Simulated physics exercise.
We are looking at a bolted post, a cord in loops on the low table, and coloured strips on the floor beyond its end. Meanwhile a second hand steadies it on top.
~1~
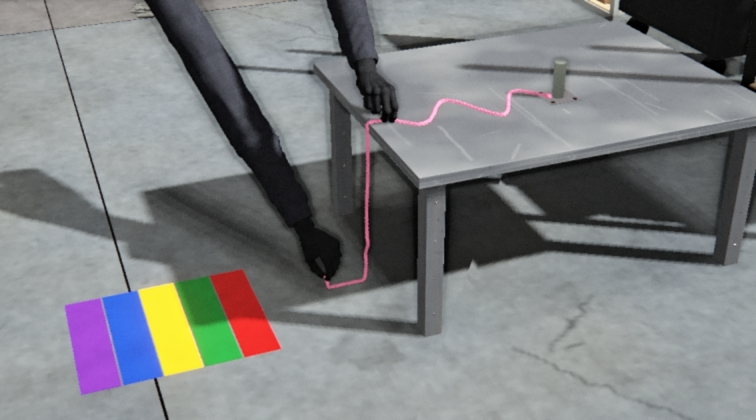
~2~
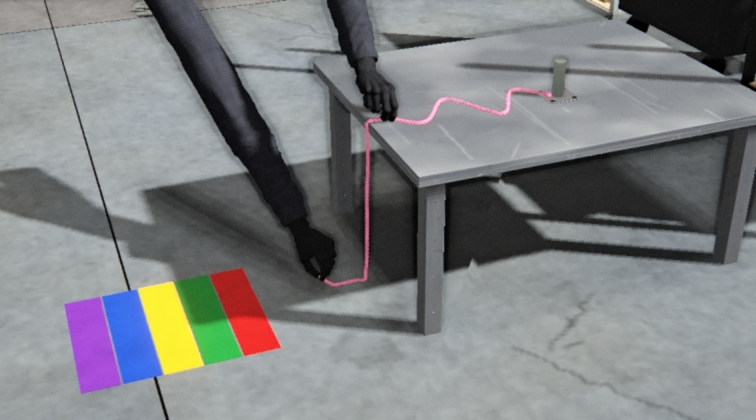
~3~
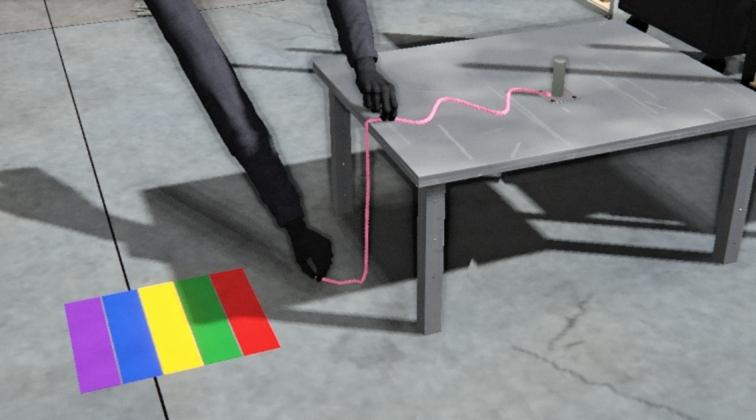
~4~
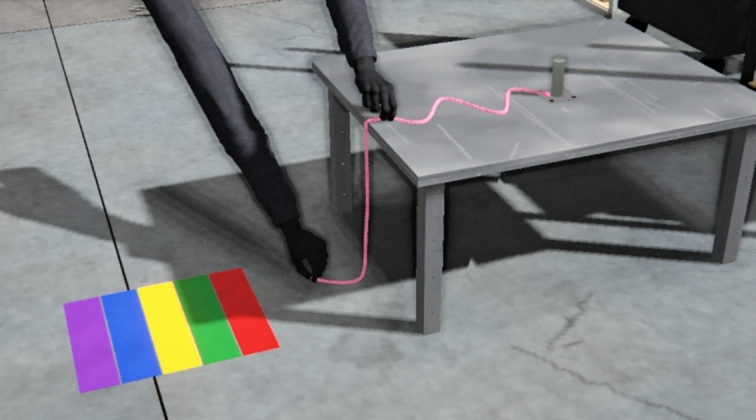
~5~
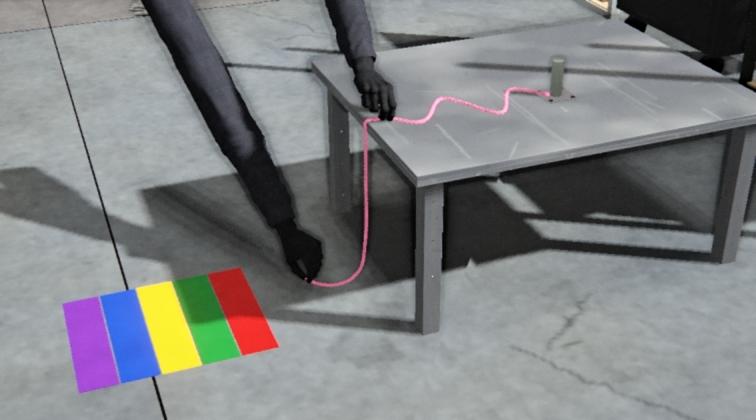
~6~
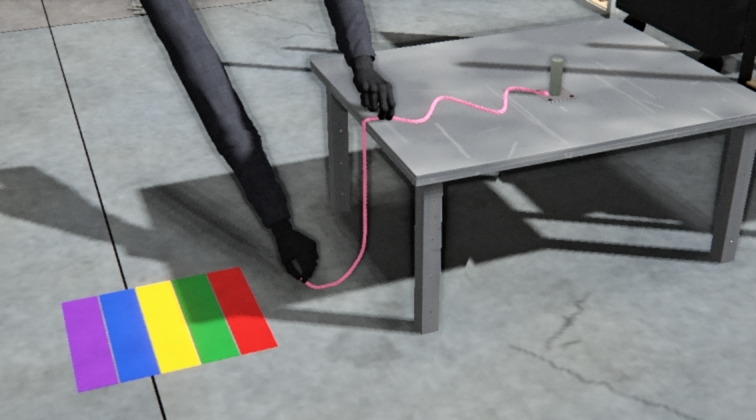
A dark-gloved hand near the floor drew the end of a pink cord slowly left, a short way toward the coloured strips, while the other hand stayed at the edge of the grey table.
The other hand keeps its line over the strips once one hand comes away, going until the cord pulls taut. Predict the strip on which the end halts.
The purple strip.
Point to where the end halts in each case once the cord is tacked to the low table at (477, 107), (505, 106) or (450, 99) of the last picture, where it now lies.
Approximately (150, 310), (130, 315) and (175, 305) respectively.
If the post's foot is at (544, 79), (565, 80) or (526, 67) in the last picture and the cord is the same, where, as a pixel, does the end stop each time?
Around (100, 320), (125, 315) and (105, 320).
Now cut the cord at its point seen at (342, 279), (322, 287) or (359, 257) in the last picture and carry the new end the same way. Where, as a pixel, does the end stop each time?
(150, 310), (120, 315), (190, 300).
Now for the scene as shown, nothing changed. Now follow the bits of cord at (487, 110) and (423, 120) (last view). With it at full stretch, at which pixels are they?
Near (440, 111) and (334, 146).
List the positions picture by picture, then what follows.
In the first frame, end (325, 277); red (256, 337); green (218, 346); yellow (178, 354); blue (139, 363); purple (97, 373).
In the second frame, end (320, 276); cord through (516, 90) (486, 110) (435, 110) (376, 120) (367, 190) (367, 263).
In the third frame, end (316, 277).
In the fourth frame, end (312, 278); cord through (515, 89) (485, 110) (434, 110) (375, 120) (367, 189) (365, 263).
In the fifth frame, end (307, 278).
In the sixth frame, end (302, 278); cord through (513, 89) (483, 109) (432, 109) (374, 119) (365, 188) (358, 261).
Soon after, end near (151, 310); over yellow.
After that, end near (110, 319); over blue.
At the stop, end near (85, 324); over purple. Over purple.
